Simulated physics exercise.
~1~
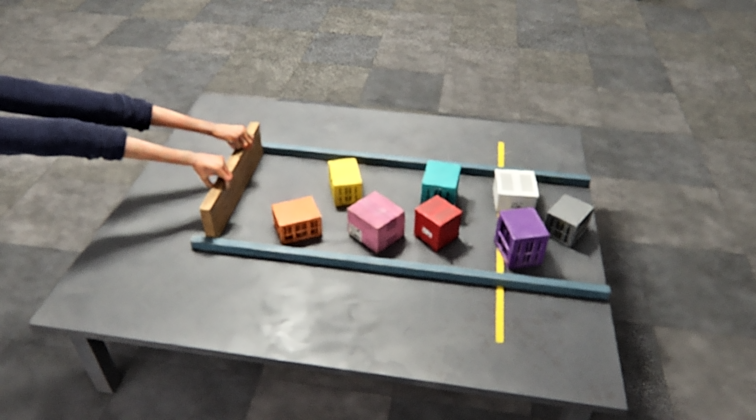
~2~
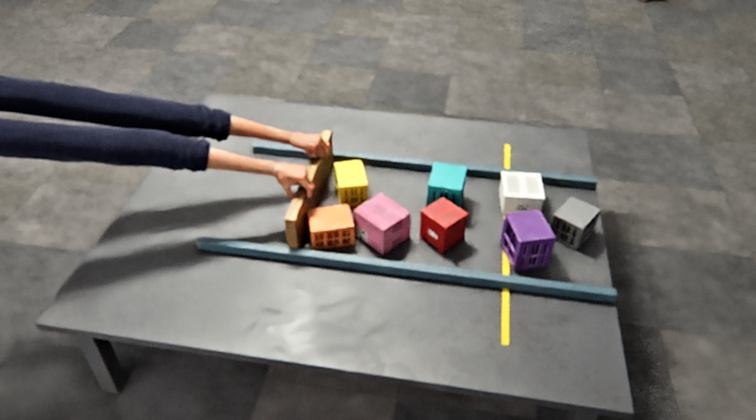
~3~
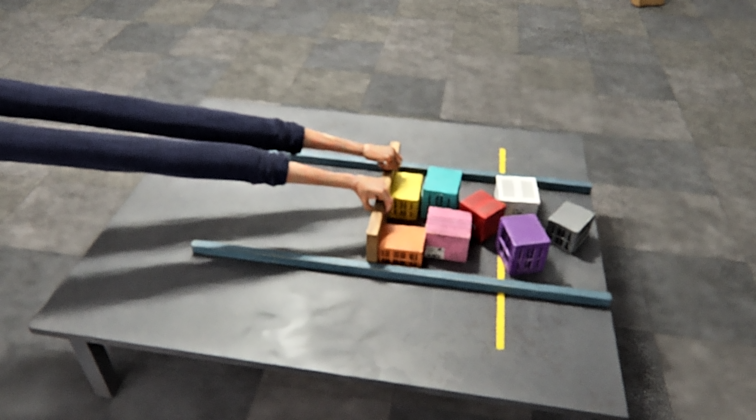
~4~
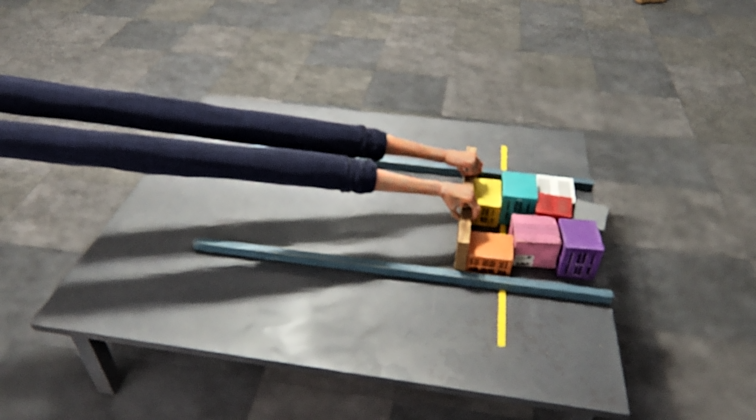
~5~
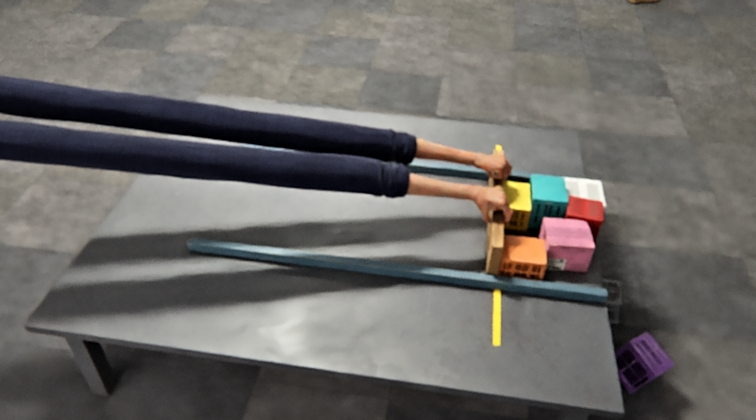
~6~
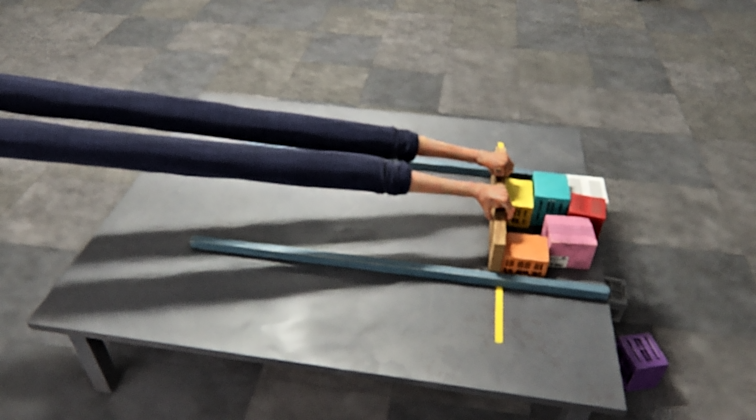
A plank pushed by two hands shoves scattered crates right until purple and grey ones fall.
